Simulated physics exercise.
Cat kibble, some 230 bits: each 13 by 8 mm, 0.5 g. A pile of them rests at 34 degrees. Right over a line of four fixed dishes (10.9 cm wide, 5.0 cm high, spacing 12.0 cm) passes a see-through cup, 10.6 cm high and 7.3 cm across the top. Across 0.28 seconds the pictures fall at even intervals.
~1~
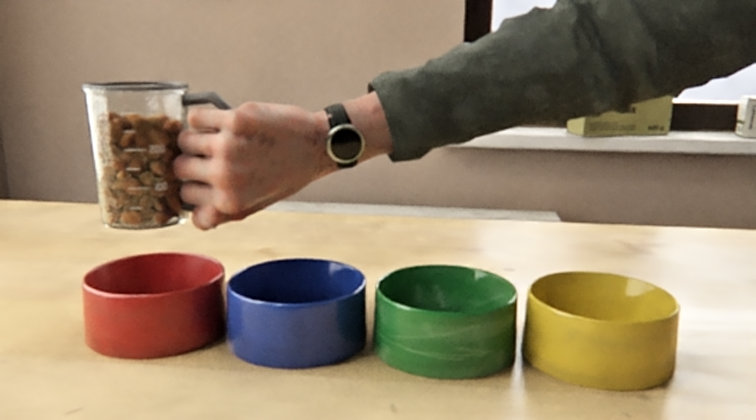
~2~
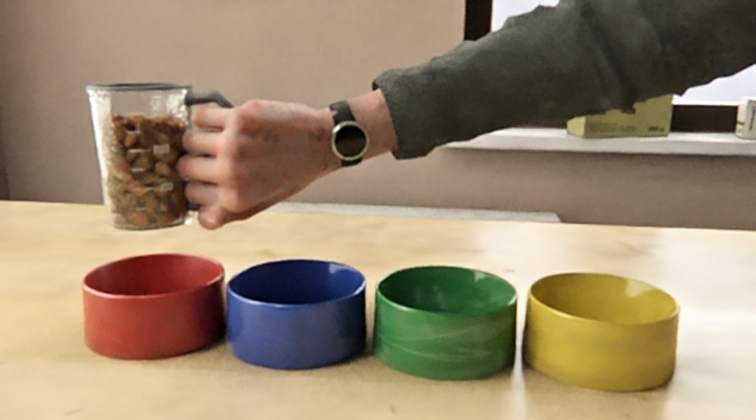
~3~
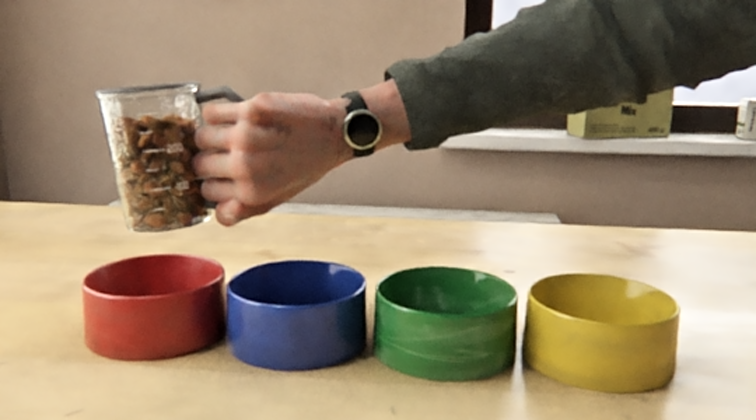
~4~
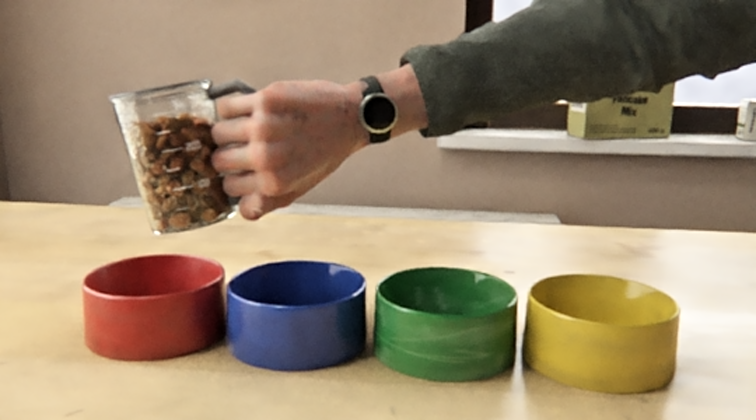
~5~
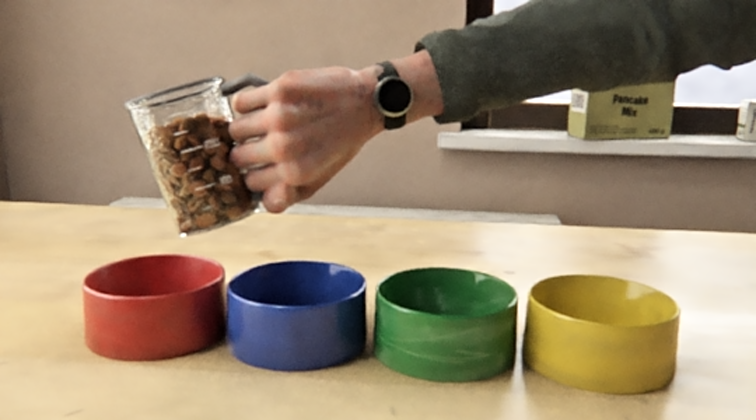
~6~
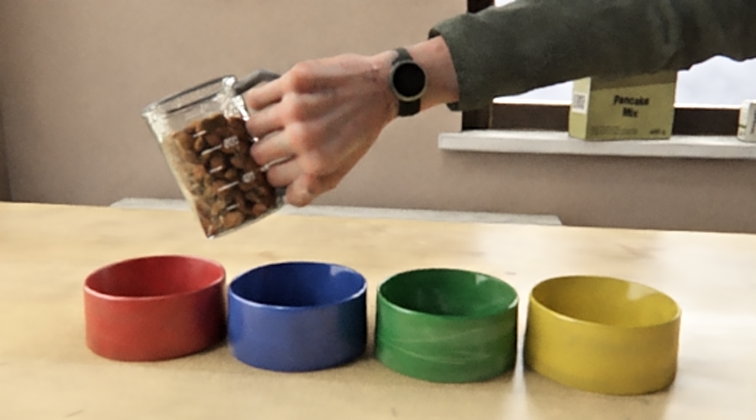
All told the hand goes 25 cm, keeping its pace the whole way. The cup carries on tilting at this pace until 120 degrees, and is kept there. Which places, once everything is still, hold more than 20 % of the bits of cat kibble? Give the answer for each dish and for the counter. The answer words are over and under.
Red: Under. Blue: Over. Green: Over. Yellow: Under. Counter: Over.
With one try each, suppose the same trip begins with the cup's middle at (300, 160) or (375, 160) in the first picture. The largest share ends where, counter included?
First try: Yellow; second try: Yellow.
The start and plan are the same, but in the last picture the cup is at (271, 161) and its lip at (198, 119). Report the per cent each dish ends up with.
Per cent kept: Red 0; blue 40; green 30; yellow 0.
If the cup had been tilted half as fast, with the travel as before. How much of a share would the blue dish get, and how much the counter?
The blue dish would get 40 and the counter 30.
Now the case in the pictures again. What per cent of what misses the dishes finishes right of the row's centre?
40 per cent.
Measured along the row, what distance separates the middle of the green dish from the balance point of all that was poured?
The average sits about 7 cm from the centre, on its left.
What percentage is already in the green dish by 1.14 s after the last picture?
Close to 20 per cent at that point.
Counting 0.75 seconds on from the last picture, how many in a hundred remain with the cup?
About 100 per cent.
Then, 0.45 s after the last picture, tilt 70 degrees; cup holds 100 %.
Then, 0.75 s after the last picture, tilt 101 degrees; cup holds 100 %.
Then, 1.14 s after the last picture, tilt 120 degrees; cup holds 40 %, blue 20 %, green 20 %.
In the end, red 0 %, blue 40 %, green 30 %, yellow 0 %, counter 30 %.
